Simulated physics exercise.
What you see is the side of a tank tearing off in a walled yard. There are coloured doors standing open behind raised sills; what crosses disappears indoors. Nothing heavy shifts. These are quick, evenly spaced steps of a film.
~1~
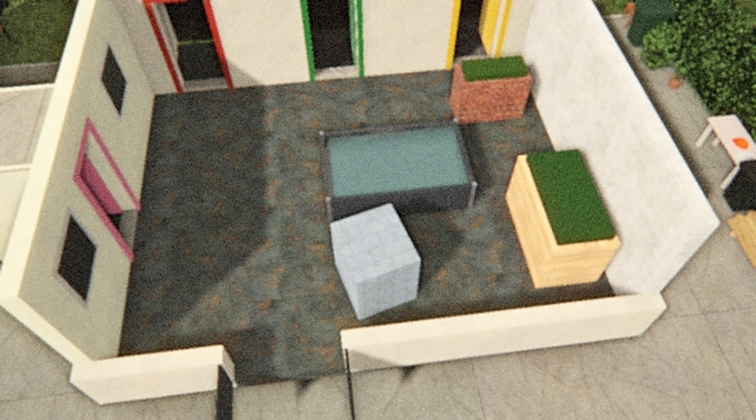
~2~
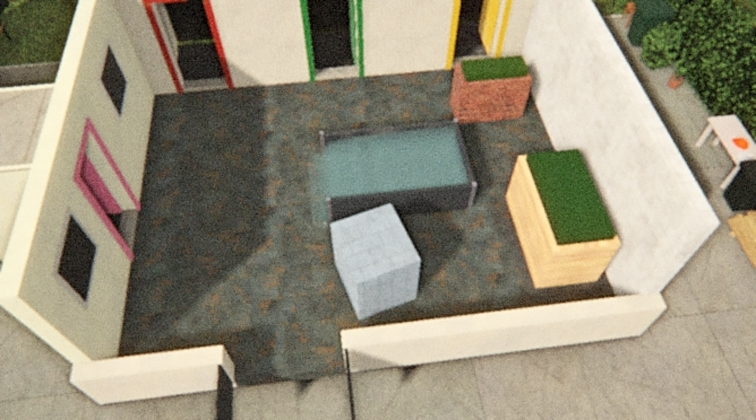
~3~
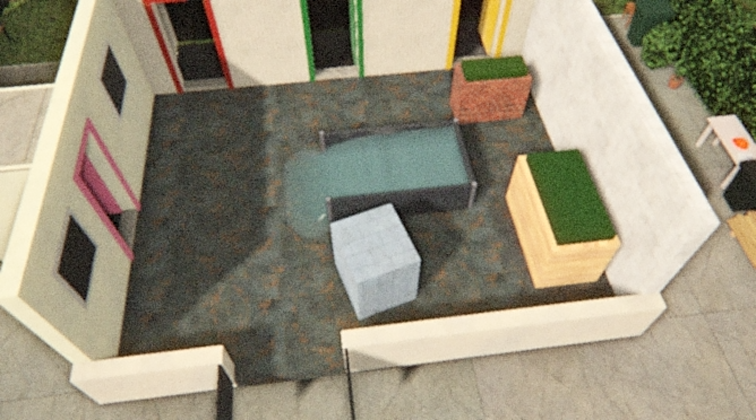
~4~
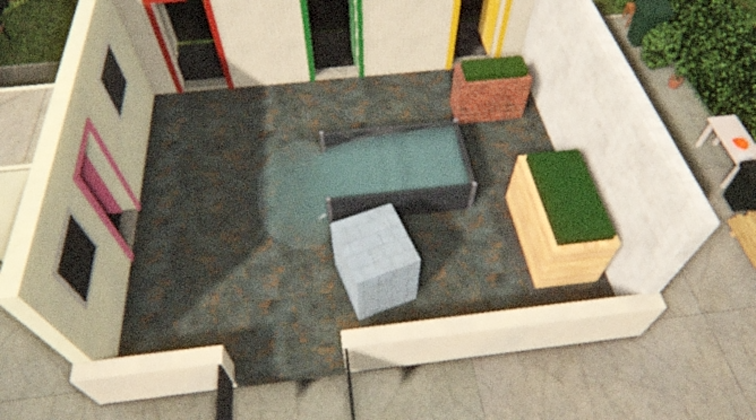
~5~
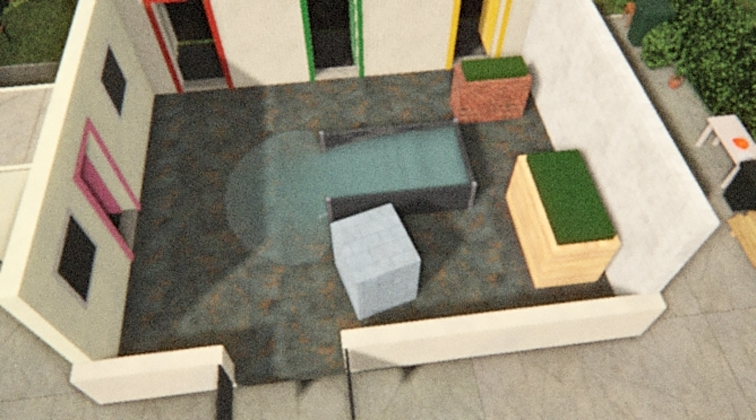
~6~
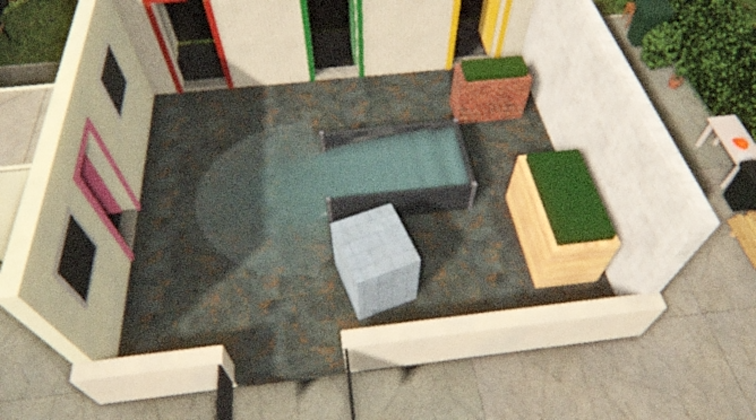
At the start, a glass-sided tank of still water sits in a walled yard among a pale block and two grass-topped boxes. Then its left side opens and water pours out onto the dark floor, spreading leftward in a widening, rounded sheet that reaches well across toward the pink-framed opening.
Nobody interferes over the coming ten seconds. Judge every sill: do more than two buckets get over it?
My prediction: Red door: Exceeds two buckets. Pink door: Exceeds two buckets. Green door: Within two buckets. Yellow door: Within two buckets.
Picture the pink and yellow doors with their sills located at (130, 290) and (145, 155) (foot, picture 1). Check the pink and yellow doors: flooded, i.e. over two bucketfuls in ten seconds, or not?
I'd say the pink door overflows, while the yellow door overflows.
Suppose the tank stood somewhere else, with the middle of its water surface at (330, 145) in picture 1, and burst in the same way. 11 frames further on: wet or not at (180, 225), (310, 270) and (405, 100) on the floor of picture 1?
Going through them in that order: Waterlogged, still bare and still bare.
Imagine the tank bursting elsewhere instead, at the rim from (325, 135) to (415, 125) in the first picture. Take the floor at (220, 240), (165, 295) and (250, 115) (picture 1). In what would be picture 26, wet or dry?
The first point is spared, the second spared, the third soaked.
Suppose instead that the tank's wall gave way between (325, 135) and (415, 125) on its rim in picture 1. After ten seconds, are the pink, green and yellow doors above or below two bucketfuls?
Result: Pink keeps within bounds, green gets too much, yellow gets too much.
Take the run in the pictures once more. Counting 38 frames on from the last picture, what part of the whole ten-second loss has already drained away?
Result, approximate: 80 per cent.
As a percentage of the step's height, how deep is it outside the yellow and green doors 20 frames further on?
First 0 percent, then 0 percent.
A moment on, water covers 30 % of the floor; the red door not reached, the pink door under two buckets in, the green door not reached, the yellow door not reached.
Next, water covers 40 % of the floor; the red door wet at the sill, nothing in, the pink door over two buckets in, the green door not reached, the yellow door not reached.
Then, water covers 40 % of the floor; the red door under two buckets in, the pink door far over two buckets in, the green door not reached, the yellow door not reached.
Later, water covers 65 % of the floor; the red door over two buckets in, the pink door far over two buckets in, the green door wet at the sill, nothing in, the yellow door not reached.
In the end, water covers 85 % of the floor; the red door over two buckets in, the pink door far over two buckets in, the green door wet at the sill, nothing in, the yellow door wet at the sill, nothing in.
